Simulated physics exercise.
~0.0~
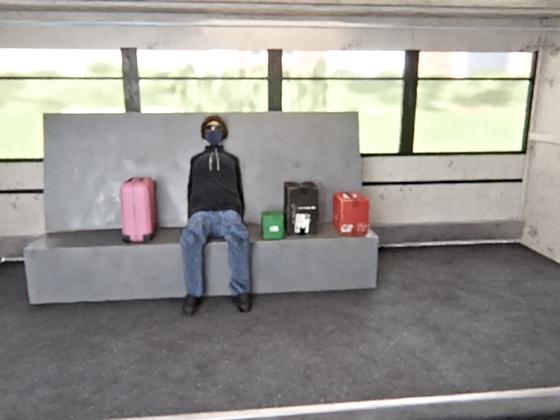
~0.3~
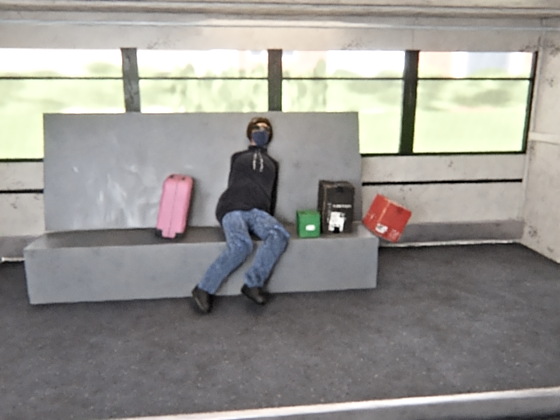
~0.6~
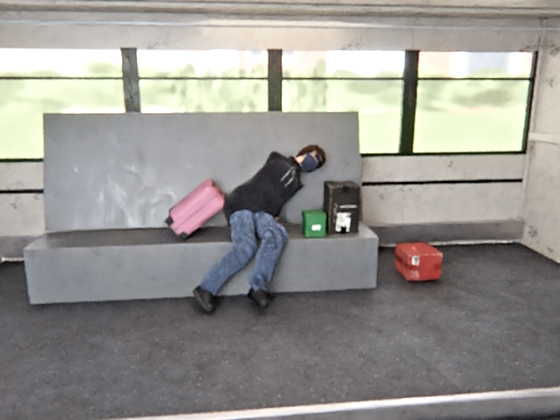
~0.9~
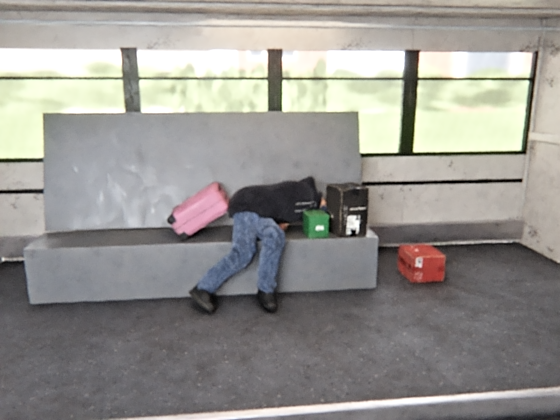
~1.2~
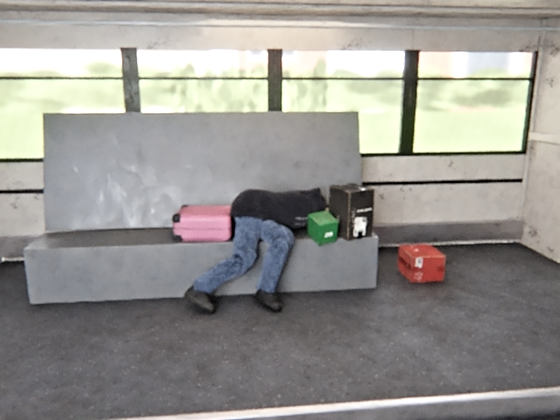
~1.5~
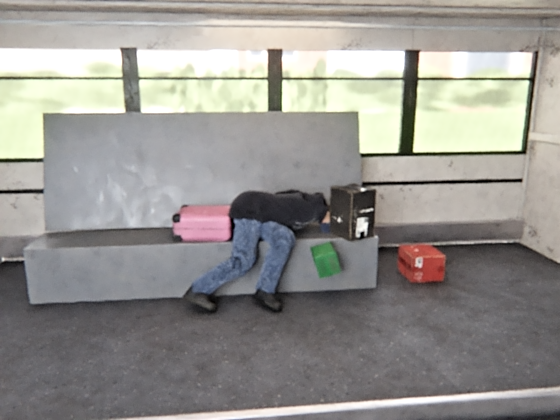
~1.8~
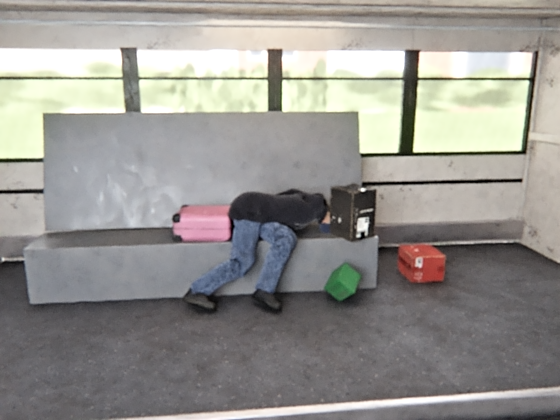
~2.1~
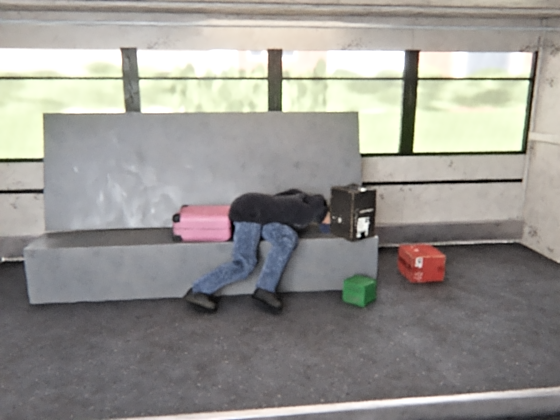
Masked figure slumping rightward on a grey bench as red box falls, pink case tips over and green box drops to floor.
